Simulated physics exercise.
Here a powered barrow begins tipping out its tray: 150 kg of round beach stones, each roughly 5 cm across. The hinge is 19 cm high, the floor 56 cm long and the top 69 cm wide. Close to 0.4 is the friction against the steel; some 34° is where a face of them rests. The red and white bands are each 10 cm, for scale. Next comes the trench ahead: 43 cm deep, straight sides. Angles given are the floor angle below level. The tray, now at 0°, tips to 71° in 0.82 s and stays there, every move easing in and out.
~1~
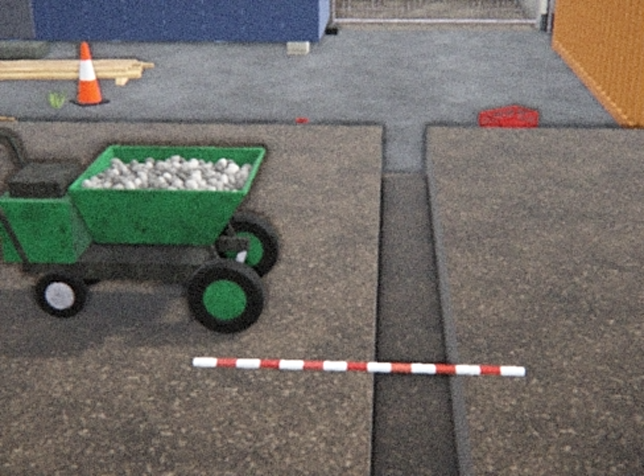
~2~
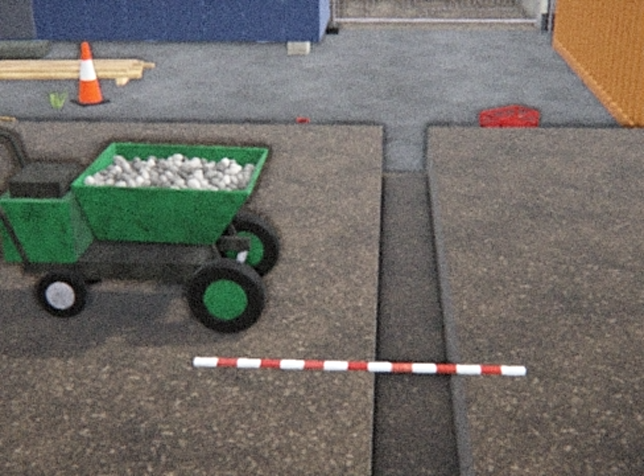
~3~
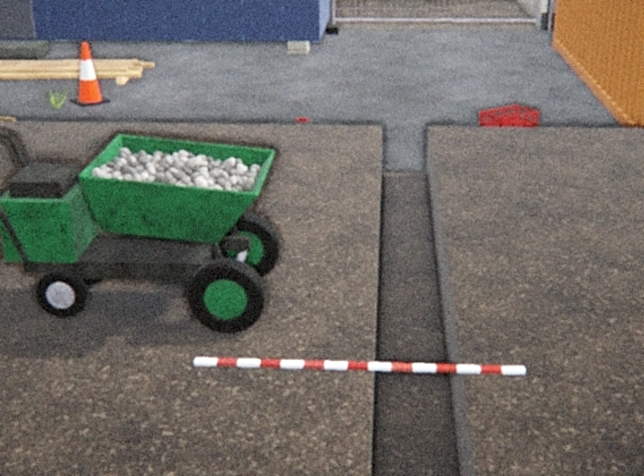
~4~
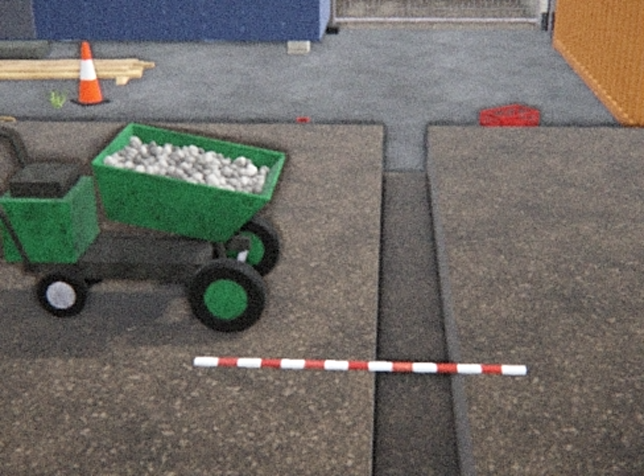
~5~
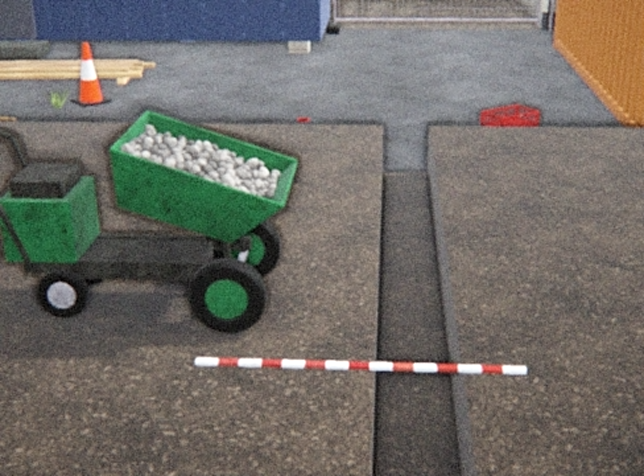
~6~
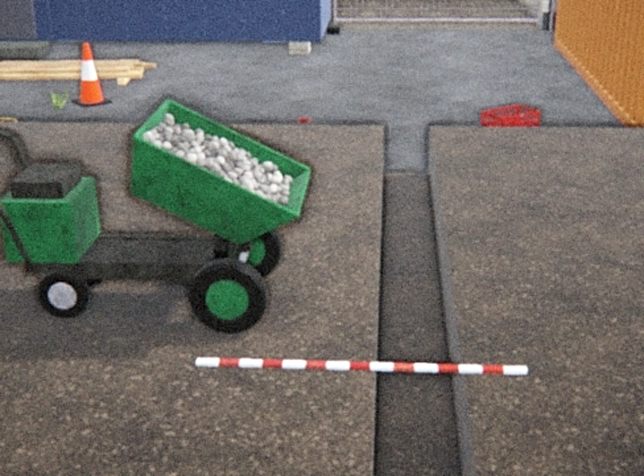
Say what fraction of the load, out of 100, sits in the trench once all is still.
About 93 out of 100.
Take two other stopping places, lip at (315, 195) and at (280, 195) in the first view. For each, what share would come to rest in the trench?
Near 50 per cent from the first place, 85 from the second.
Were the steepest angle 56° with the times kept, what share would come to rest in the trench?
About 50 per cent would end up in the trench.
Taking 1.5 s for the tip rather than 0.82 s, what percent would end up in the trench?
I'd put it at roughly 95 per cent.
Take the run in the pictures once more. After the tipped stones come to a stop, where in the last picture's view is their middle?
I'd point to around (413, 367).
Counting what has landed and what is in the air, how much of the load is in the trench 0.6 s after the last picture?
30 per cent or so by then.
Then, 0.3 s after the last picture the floor is at 60°, 100 % in the tray; the foremost stones are at (338, 239).
Then, 0.6 s after the last picture the floor is at 71°, 61 % in the tray, 9 % short of the trench, 31 % in the trench; the foremost stones are at (435, 328).
Then, 0.9 s after the last picture the floor is at 71°, 21 % in the tray, 7 % short of the trench, 72 % in the trench; the foremost stones are at (475, 350).
Then, 2.9 s after the last picture the floor is at 71°, 0 % in the tray, 6 % short of the trench, 93 % in the trench; the foremost stones are at (497, 363).
